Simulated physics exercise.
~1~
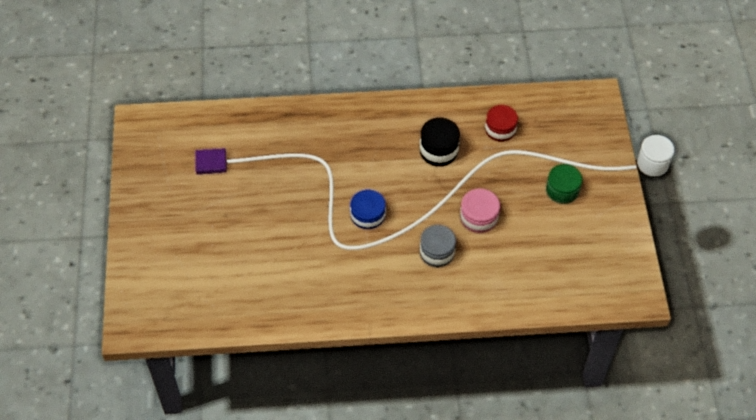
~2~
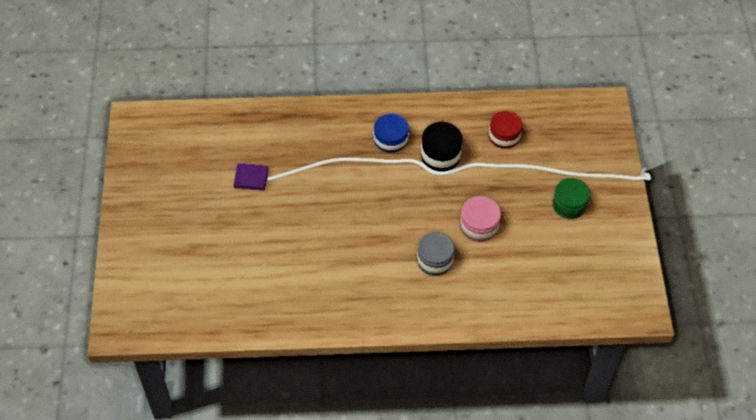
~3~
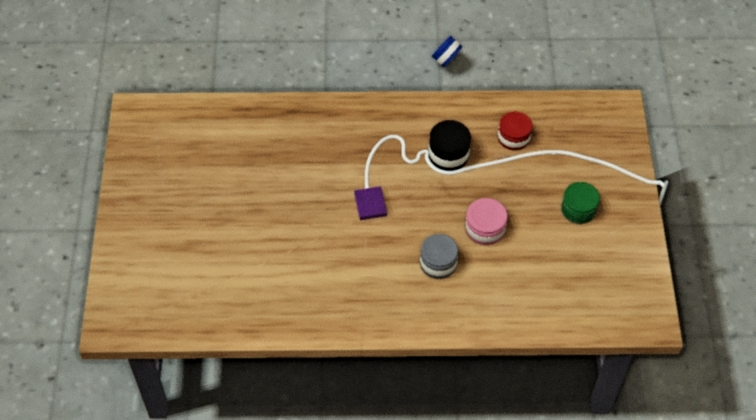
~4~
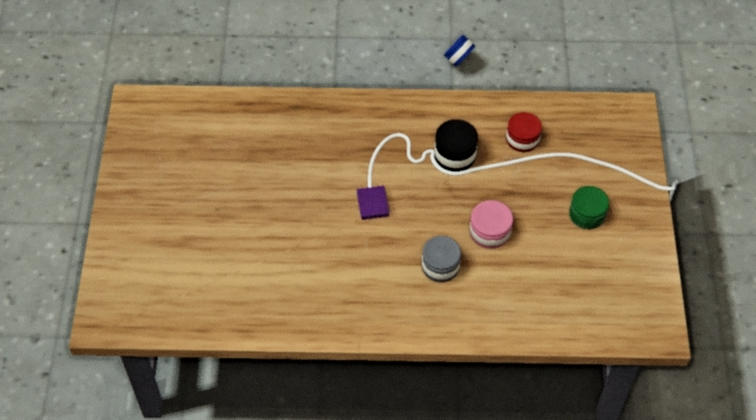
White cable pulling taut across a wooden table after a white cylinder drops off the right edge, sweeping a blue tin off the back.
